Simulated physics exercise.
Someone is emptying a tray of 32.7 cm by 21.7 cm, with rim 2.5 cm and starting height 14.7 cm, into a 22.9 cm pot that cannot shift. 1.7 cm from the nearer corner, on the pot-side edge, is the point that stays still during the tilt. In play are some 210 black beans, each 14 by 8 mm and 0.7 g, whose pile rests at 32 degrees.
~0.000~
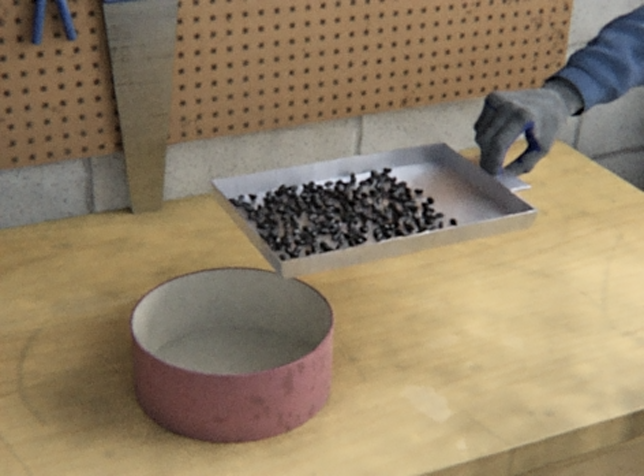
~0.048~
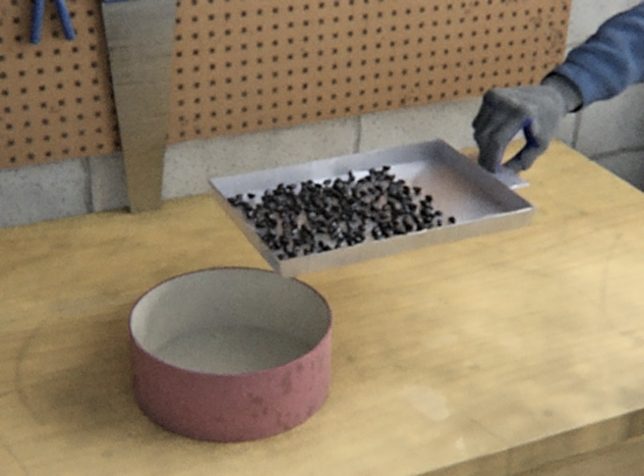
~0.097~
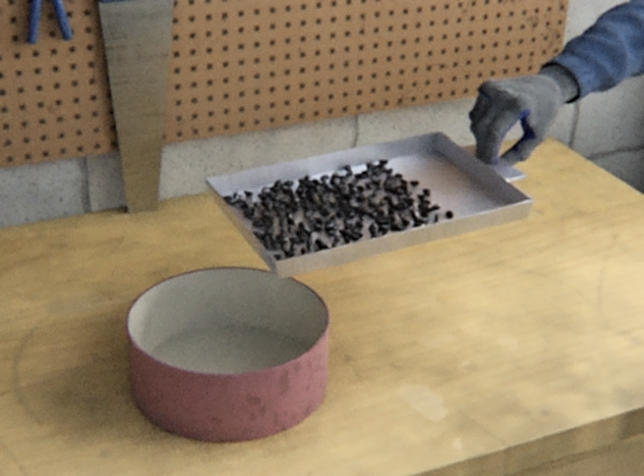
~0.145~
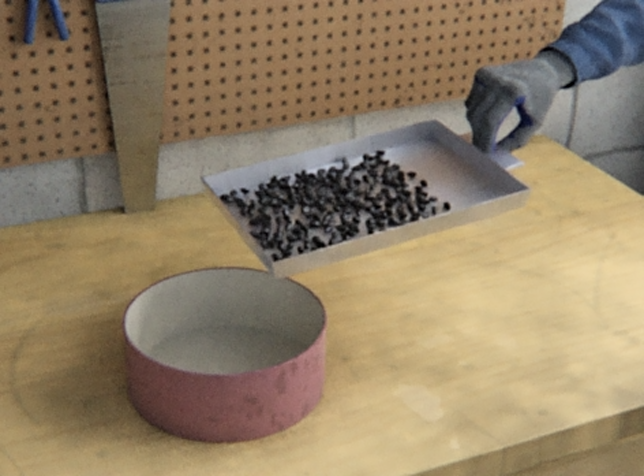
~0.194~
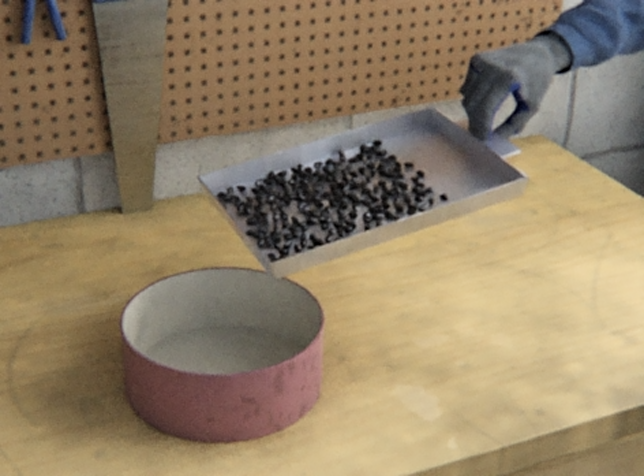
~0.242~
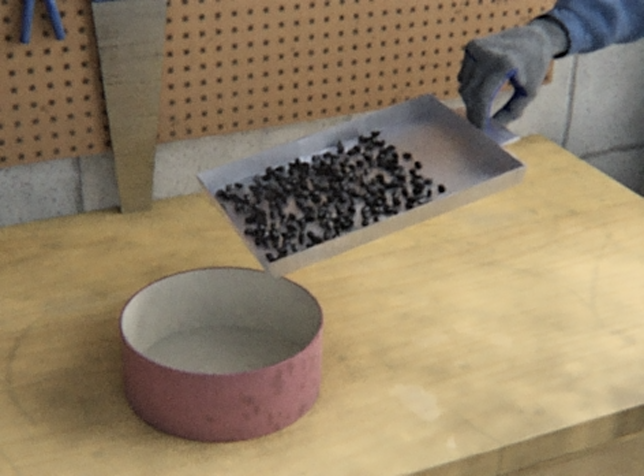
A shallow metal tray of black beans slowly tilted as a gloved hand on the right raised its far end, leaving the left front corner lowest beside a round reddish pot on a wooden table.
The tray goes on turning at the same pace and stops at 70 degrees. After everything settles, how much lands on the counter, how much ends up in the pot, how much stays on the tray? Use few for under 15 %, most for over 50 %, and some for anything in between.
Counter: Few, pot: Some, left on the tray: Most.
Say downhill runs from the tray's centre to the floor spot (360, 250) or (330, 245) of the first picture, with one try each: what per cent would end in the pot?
That would be close to 55 per cent, then close to 70 per cent.
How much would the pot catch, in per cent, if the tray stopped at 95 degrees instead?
95 %.
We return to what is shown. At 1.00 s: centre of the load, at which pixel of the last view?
I reckon close to (253, 216).
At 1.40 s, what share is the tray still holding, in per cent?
Something like 85 percent, roughly.
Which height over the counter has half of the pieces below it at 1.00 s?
Around 20 cm up.
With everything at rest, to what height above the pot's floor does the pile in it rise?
My guess is around 1.0 centimetres.
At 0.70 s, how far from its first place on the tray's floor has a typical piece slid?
It has moved some 7 cm from its start.
After 0.70 s, tilt 39 degrees; the tray holds 100 %, the pot 0 %.
After 1.00 s, tilt 58 degrees; the tray holds 95 %, the pot 0 %.
After 1.40 s, tilt 70 degrees; the tray holds 85 %, the pot 10 %.
In the end, at 3.5 s, counter 0 %, pot 25 %, tray 75 %.
